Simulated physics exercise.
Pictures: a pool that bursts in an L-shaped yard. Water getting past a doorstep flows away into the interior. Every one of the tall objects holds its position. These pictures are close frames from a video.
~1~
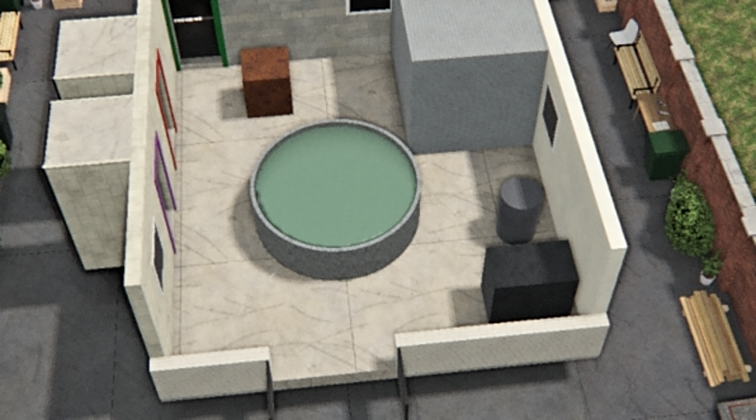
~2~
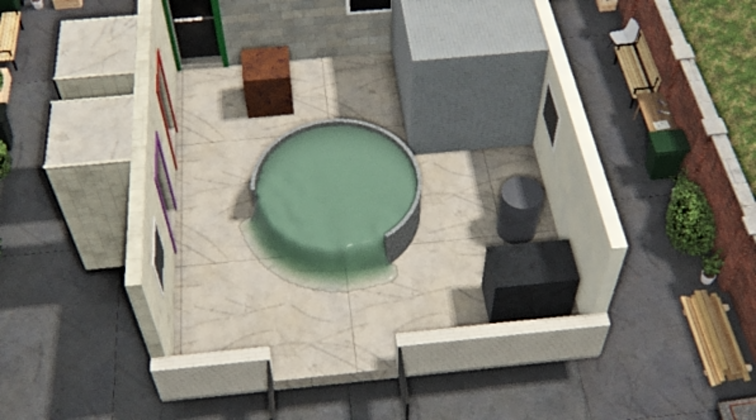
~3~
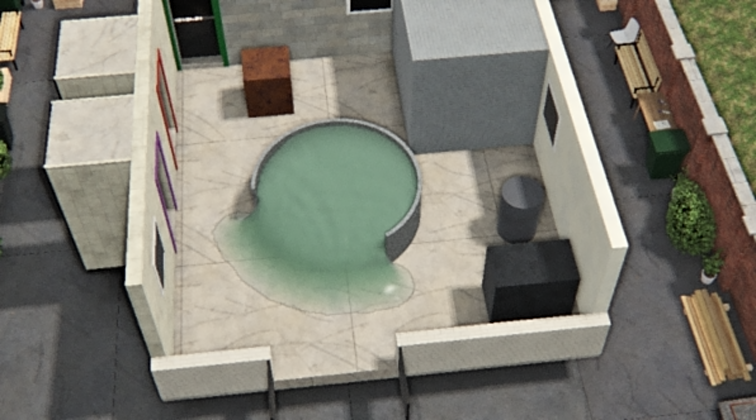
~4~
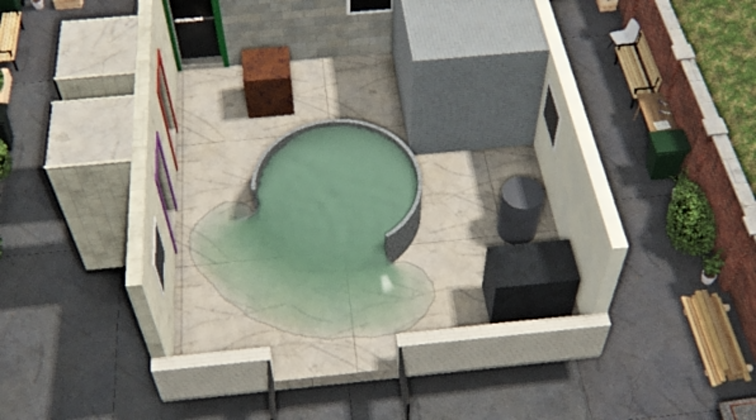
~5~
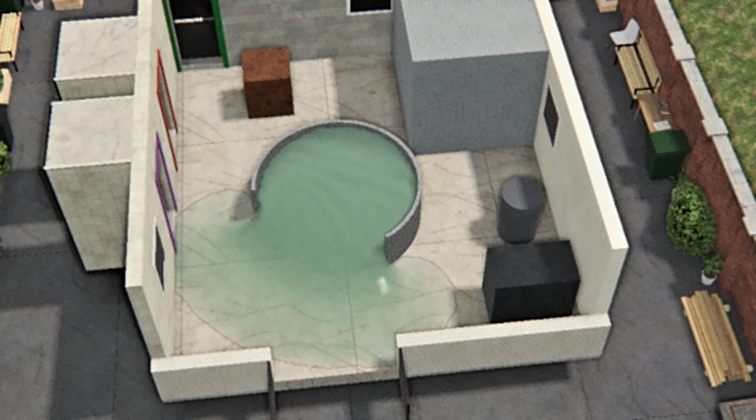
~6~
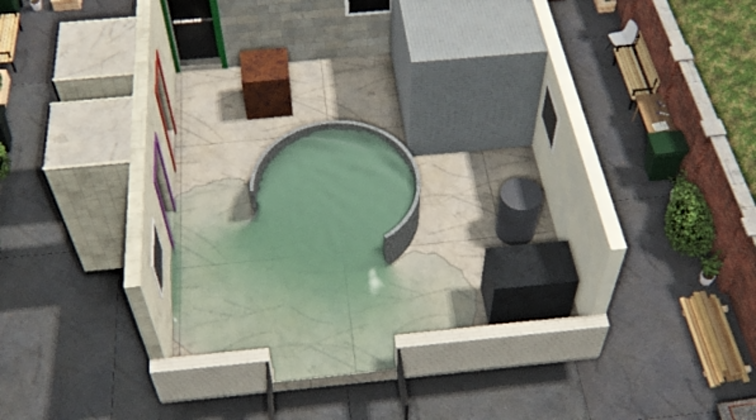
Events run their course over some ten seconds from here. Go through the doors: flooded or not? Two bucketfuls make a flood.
Purple door: Flooded. Red door: Not flooded. Green door: Flooded.
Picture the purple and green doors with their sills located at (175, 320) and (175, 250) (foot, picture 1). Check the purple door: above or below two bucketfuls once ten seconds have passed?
As I see it, the purple exceeds the limit.
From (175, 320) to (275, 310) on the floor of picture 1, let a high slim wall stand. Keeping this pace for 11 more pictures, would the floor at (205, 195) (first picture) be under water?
Submerged.
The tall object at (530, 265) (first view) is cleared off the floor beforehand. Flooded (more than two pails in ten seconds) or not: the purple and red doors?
Result - purple door: Past the limit, red door: Within the limit.
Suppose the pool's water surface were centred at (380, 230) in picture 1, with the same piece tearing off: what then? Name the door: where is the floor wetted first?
The one in purple.
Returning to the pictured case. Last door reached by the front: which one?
I pick the green one.
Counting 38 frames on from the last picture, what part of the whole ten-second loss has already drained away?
Log: Around 85 %, estimated.
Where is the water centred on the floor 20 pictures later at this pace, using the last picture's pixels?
(293, 268).
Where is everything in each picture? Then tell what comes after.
Still water in the round pool at (336, 184), in the first picture.
The front is at (393, 274), out from the gap at (303, 263), in the second picture.
Water pours out at (303, 264) and has run to (409, 289), in the third picture.
Water pours out at (303, 266) and has run to (428, 299), in the fourth picture.
The front is at (450, 309), out from the gap at (303, 267), in the fifth picture.
The front is at (466, 328), out from the gap at (302, 268), in the sixth picture.
A moment on, water covers 40 % of the floor; the purple door over two buckets in, the red door wet at the sill, nothing in, the green door not reached.
Next, water covers 40 % of the floor; the purple door far over two buckets in, the red door wet at the sill, nothing in, the green door not reached.
Then, water covers 60 % of the floor; the purple door far over two buckets in, the red door wet at the sill, nothing in, the green door wet at the sill, nothing in.
Later, water covers 90 % of the floor; the purple door far over two buckets in, the red door wet at the sill, nothing in, the green door far over two buckets in.
In the end, water covers 100 % of the floor; the purple door far over two buckets in, the red door wet at the sill, nothing in, the green door far over two buckets in.
